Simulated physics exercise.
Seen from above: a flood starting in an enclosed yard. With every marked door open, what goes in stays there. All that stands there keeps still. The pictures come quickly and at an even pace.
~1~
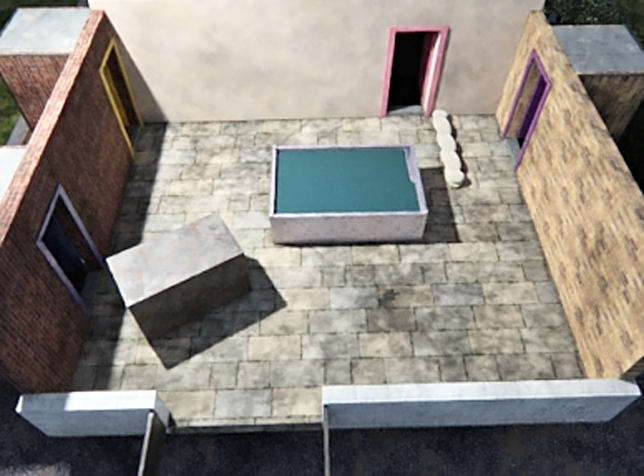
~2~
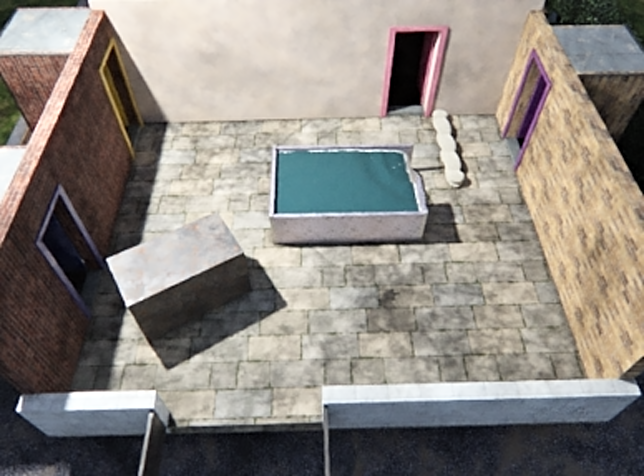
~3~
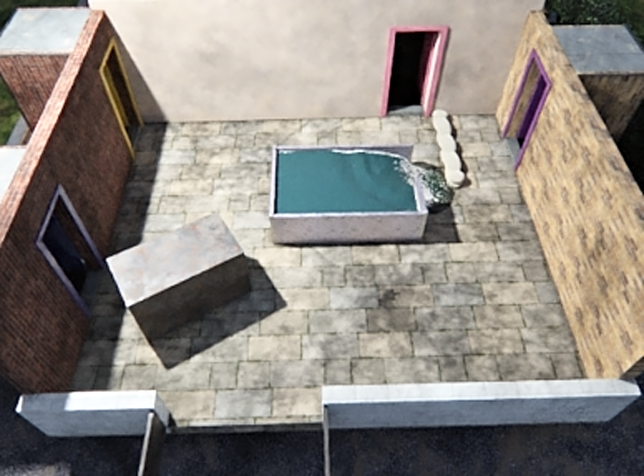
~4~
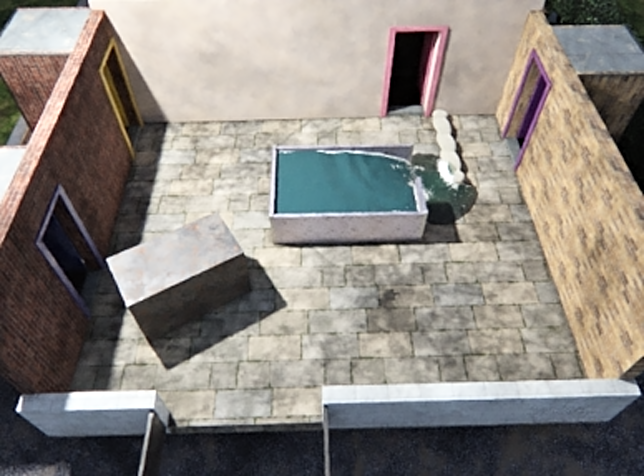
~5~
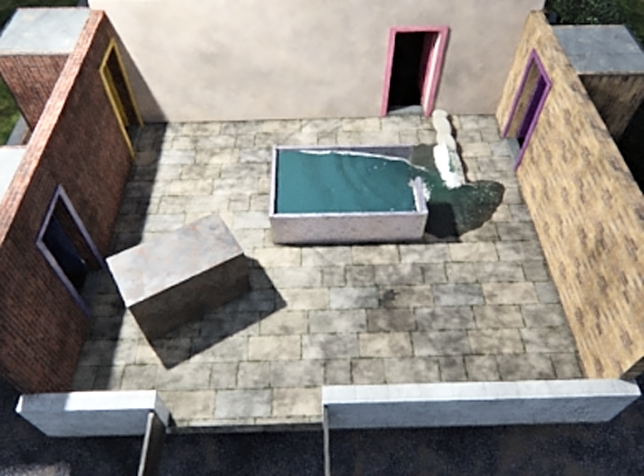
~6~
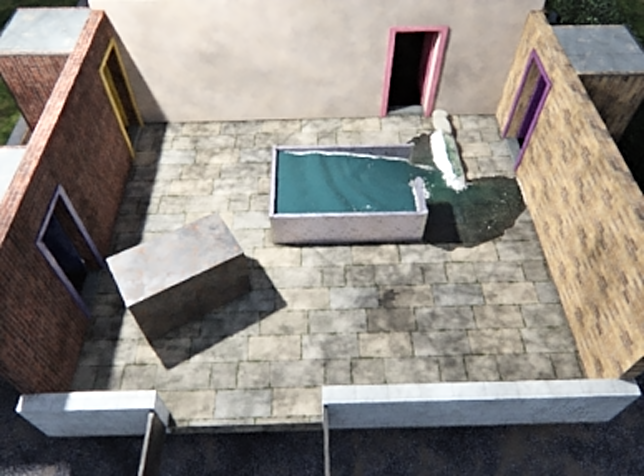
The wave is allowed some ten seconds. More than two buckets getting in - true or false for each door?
Blue door: False; pink door: True; purple door: True; yellow door: False.
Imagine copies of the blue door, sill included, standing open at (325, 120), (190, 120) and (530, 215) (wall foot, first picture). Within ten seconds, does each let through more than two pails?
Result, in listed order - doesn't reach the limit, doesn't reach the limit, gets past the limit.
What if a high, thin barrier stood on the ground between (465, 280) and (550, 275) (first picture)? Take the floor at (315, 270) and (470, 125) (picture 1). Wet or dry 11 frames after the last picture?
Result, in order: Bone-dry / swamped.
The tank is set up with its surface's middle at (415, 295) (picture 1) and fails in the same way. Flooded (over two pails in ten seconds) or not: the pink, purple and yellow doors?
Afterwards, pink undershoots; purple overshoots; yellow undershoots.
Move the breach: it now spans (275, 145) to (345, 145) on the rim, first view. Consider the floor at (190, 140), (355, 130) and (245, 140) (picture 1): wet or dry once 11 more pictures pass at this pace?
Spot one ends up deluged, spot two deluged, spot three deluged.
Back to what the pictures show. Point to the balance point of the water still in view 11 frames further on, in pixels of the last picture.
At about (388, 202).
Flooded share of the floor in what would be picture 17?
Around 25 percent.
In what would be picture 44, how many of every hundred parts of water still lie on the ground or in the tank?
I reckon around 92 in a hundred.
A moment on, water covers 15 % of the floor; the blue door not reached, the pink door under two buckets in, the purple door wet at the sill, nothing in, the yellow door not reached.
Next, water covers 25 % of the floor; the blue door not reached, the pink door over two buckets in, the purple door under two buckets in, the yellow door not reached.
Then, water covers 35 % of the floor; the blue door not reached, the pink door far over two buckets in, the purple door over two buckets in, the yellow door not reached.
Later, water covers 65 % of the floor; the blue door not reached, the pink door far over two buckets in, the purple door over two buckets in, the yellow door wet at the sill, nothing in.
In the end, water covers 90 % of the floor; the blue door under two buckets in, the pink door far over two buckets in, the purple door over two buckets in, the yellow door wet at the sill, nothing in.
